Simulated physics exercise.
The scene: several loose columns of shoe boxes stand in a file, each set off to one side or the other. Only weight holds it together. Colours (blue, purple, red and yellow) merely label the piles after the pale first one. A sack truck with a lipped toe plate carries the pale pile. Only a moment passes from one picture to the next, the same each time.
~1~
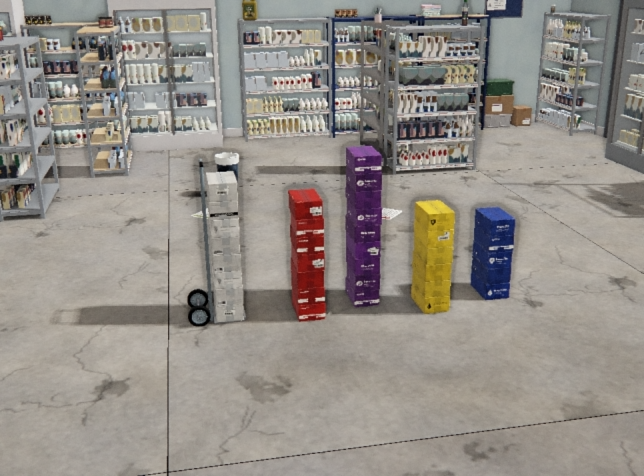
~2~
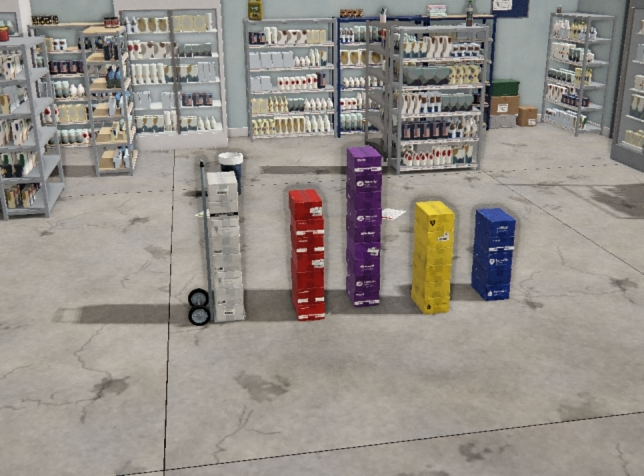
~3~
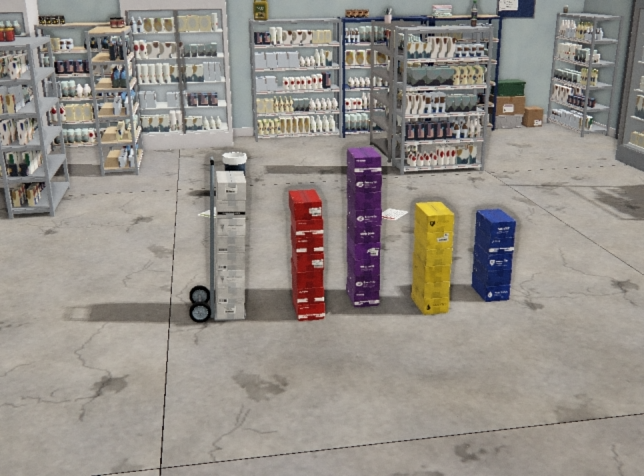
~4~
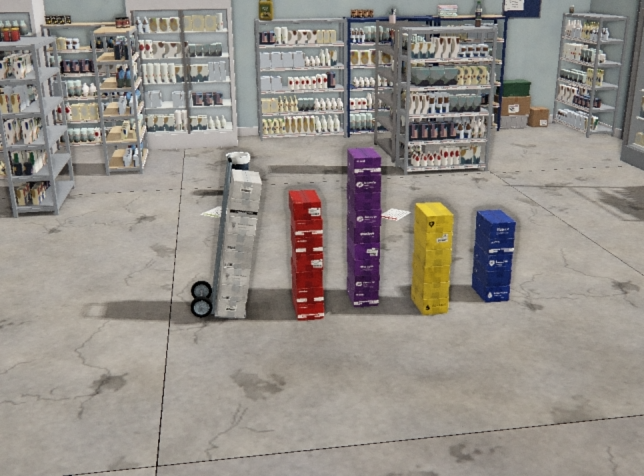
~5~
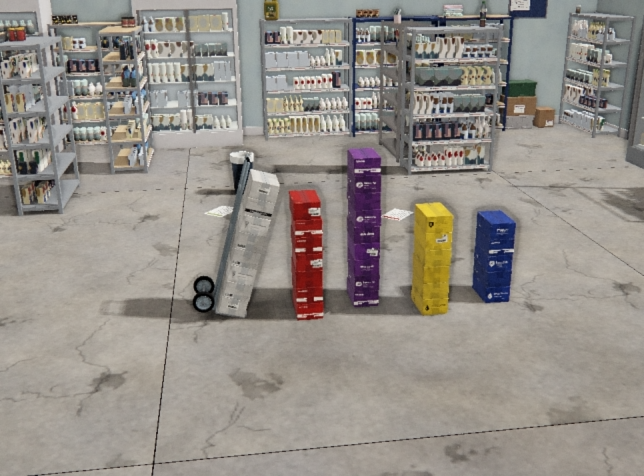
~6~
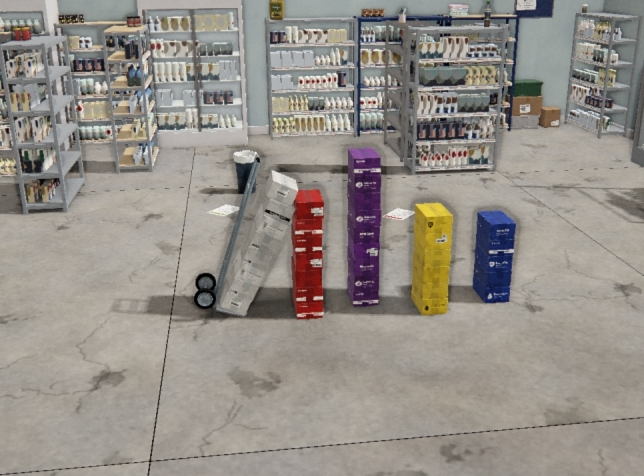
A storeroom with a cracked concrete floor and shelves of bottles along the back is seen from slightly above, the camera moving round a little. Stacked boxes stand in a row: a pale pile on a sack truck at left, then red, tall purple, yellow and short blue piles. The truck and pale pile stay upright at first, then lean steadily rightward, and the red pile's top shifts slightly.
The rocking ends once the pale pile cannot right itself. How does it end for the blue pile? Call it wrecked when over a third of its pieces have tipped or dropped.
In the end the blue column collapses.
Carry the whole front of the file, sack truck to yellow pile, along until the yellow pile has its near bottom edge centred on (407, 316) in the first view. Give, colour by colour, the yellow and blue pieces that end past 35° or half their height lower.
The counts are yellow 6, blue 4.
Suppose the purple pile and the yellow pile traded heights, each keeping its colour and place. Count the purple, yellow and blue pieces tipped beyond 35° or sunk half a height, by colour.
Purple 6, yellow 9, blue 4.
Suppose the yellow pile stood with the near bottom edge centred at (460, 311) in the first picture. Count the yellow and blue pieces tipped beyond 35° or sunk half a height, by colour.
Yellow 5, blue 5.
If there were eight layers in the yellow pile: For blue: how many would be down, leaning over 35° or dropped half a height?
Down at the end: Blue 5.
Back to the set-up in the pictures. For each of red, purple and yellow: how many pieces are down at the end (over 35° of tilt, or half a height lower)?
Red 7, purple 9, yellow 6.
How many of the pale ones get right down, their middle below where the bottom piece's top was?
3 of them.
Soon, 8 of the pale pile down; none of the 5 blue boxes down (0 of 27 in all colours); top blue box unmoved; top red box tipped clearly.
A while on, 8 of the pale pile down; none of the 5 blue boxes down (7 of 27 in all colours); top blue box unmoved; top red box tipped clearly, about its own height lower.
Towards the end, 8 of the pale pile down; none of the 5 blue boxes down (19 of 27 in all colours); top blue box tipped a little; top purple box on its side.
Then, 8 of the pale pile down; 5 of the 5 blue boxes down (27 of 27 in all colours); top blue box on its side; top yellow box on its side.
Finally, 8 of the pale pile down; 4 of the 5 blue boxes down (26 of 27 in all colours); top blue box upside down; top yellow box upside down. Seen by the last camera, middles, top blue box near (634, 279), top yellow box near (603, 310).
